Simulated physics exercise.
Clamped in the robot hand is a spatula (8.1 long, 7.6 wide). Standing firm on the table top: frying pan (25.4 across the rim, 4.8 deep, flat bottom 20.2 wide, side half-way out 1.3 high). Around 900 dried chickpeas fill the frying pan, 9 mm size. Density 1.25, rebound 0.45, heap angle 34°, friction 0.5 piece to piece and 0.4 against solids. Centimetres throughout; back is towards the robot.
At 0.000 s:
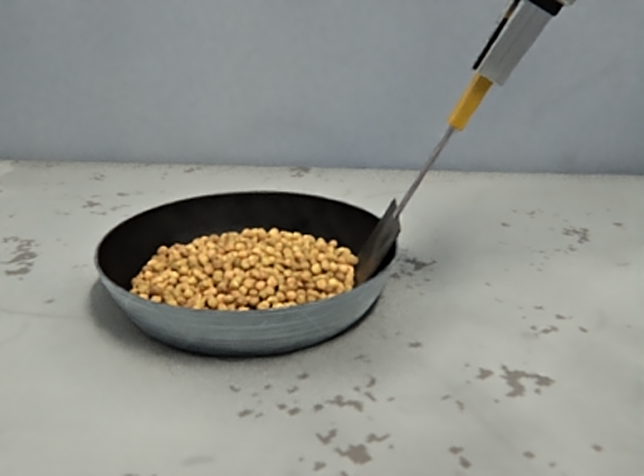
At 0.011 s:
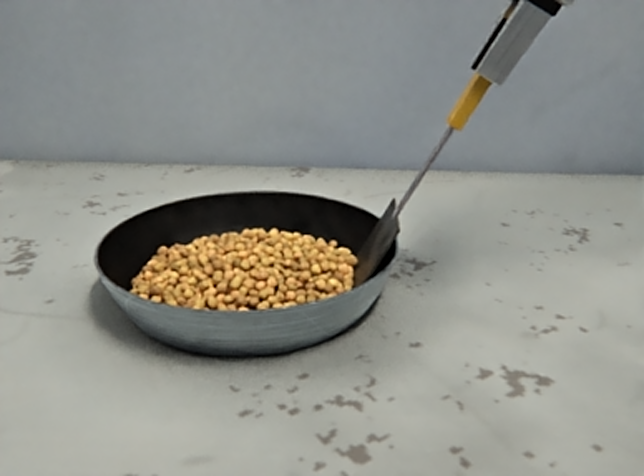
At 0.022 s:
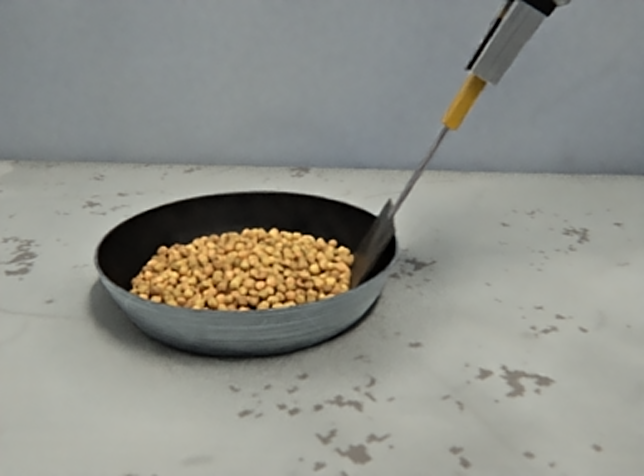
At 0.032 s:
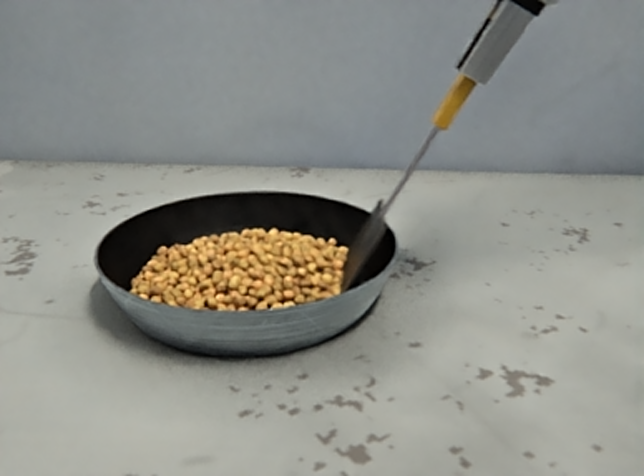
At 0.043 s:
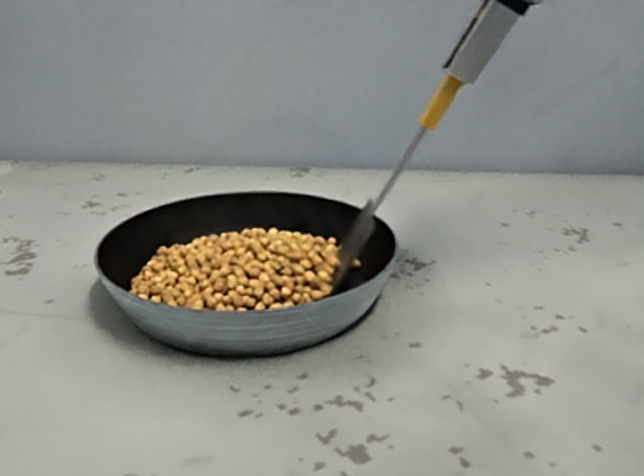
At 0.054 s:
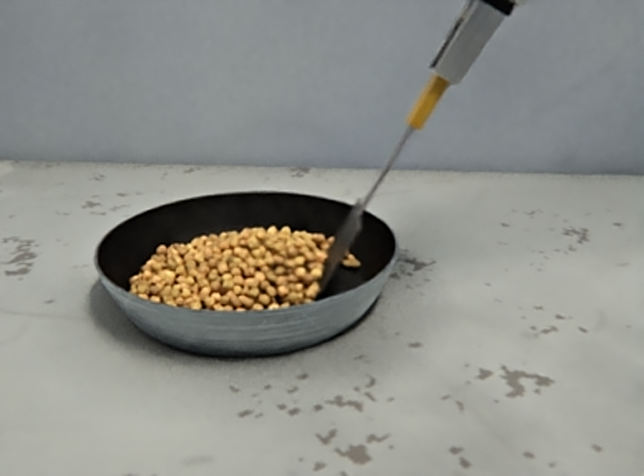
A robot hand at the upper right holds a spatula with a yellow section and a dark blade, seen from the side and slightly above a grey, brown-flecked table before a plain blue-grey wall. A dark frying pan on the left holds a heap of tan chickpeas. The spatula starts at the pan's right side and slides left into the chickpeas, shifting a few, while the camera stays still.
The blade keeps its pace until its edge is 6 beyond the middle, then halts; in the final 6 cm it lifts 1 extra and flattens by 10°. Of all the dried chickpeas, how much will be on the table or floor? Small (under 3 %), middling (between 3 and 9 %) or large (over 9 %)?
On the table or floor the share is small, under 3 %.
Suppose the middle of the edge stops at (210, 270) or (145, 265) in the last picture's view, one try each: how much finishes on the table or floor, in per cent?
About 0 and 20 per cent.
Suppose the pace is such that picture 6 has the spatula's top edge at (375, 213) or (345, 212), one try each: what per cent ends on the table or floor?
About 0 and 5 per cent.
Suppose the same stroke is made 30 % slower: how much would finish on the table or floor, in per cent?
In that case some 0 per cent.
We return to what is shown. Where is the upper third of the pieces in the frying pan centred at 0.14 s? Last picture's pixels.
Near (217, 258).
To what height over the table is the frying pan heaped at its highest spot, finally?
Some 5.5 cm.
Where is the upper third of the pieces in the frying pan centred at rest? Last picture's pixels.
Near (158, 255).
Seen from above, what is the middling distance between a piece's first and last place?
Some 3 cm.
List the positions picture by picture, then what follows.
In the first picture, the spatula top edge at (398, 213), sloping 62°; upper third of the load around (259, 268), from x 135 to 355, top at y 230; 900 in the frying pan.
In the second picture, the spatula top edge at (397, 213), sloping 62°; upper third of the load around (259, 268), from x 135 to 355, top at y 230.
In the third picture, the spatula top edge at (393, 213), sloping 62°; upper third of the load around (261, 268), from x 135 to 355, top at y 230.
In the fourth picture, the spatula top edge at (383, 213), sloping 62°; upper third of the load around (263, 268), from x 135 to 355, top at y 230.
In the fifth picture, the spatula top edge at (372, 212), sloping 62°; upper third of the load around (261, 265), from x 130 to 355, top at y 230.
In the sixth picture, the spatula top edge at (360, 212), sloping 62°; upper third of the load around (260, 264), from x 130 to 355, top at y 230; 900 in the frying pan.
After 0.10 s, sloping 62°, highest piece 6 above the table; 900 in the frying pan.
After 0.14 s, sloping 58°, highest piece 6 above the table; 900 in the frying pan.
After 0.36 s, sloping 52°, highest piece 5 above the table; 893 in the frying pan, 6 on the table or floor, 1 on the blade or in flight.
After 1.41 s, sloping 52°, highest piece 5 above the table; 893 in the frying pan, 7 on the table or floor.
In the end, 893 in the frying pan, 7 on the table or floor. That is 1 % on the table or floor.
